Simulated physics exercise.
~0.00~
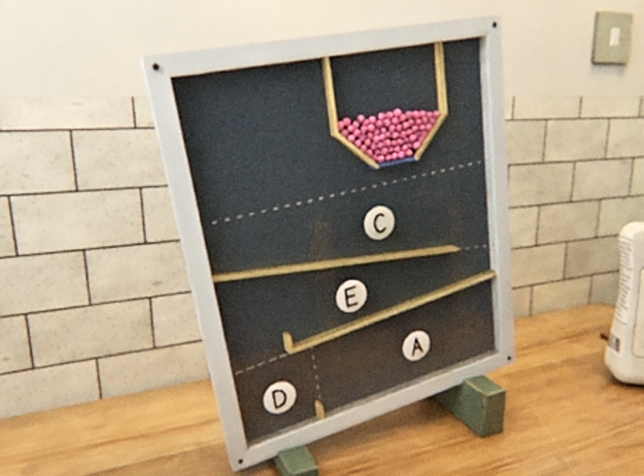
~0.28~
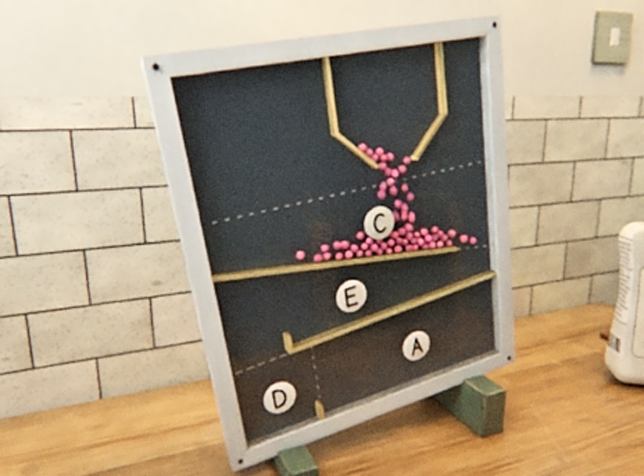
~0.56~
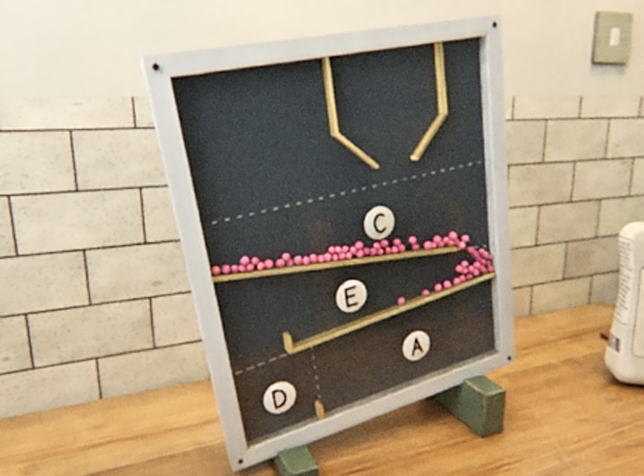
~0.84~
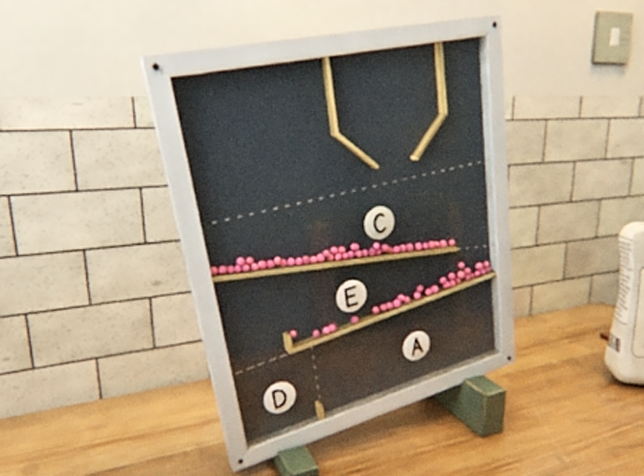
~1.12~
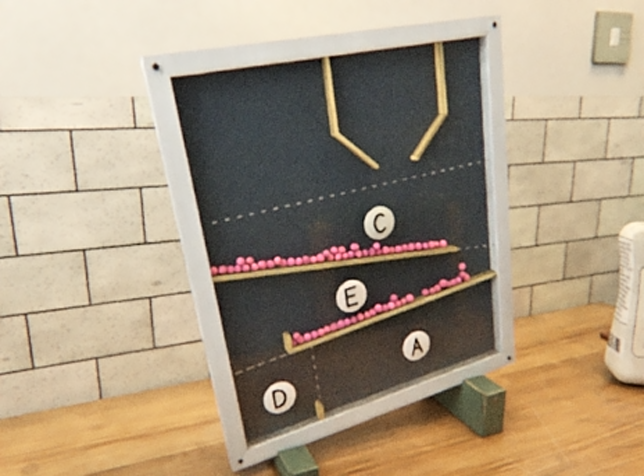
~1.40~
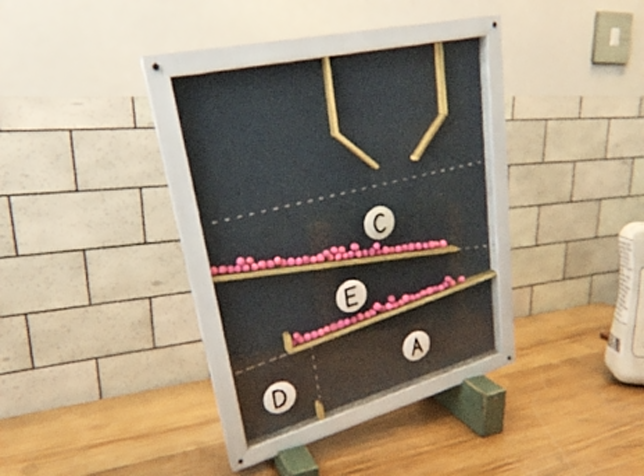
Bright pink beads sit in a funnel-shaped hopper at the upper right of a dark, pale-framed panel, which leans on green feet on a wooden table before a white brick wall, seen from the front at a slight angle. Below are two tan ramps and round white labels lettered C, E, A and D. The beads pour through the hopper's opening and spread across the upper ramp. Some spill off its right end onto the lower ramp and roll down left to its raised lip. They settle in two rows, slightly more around C than E, leaving A and D empty.
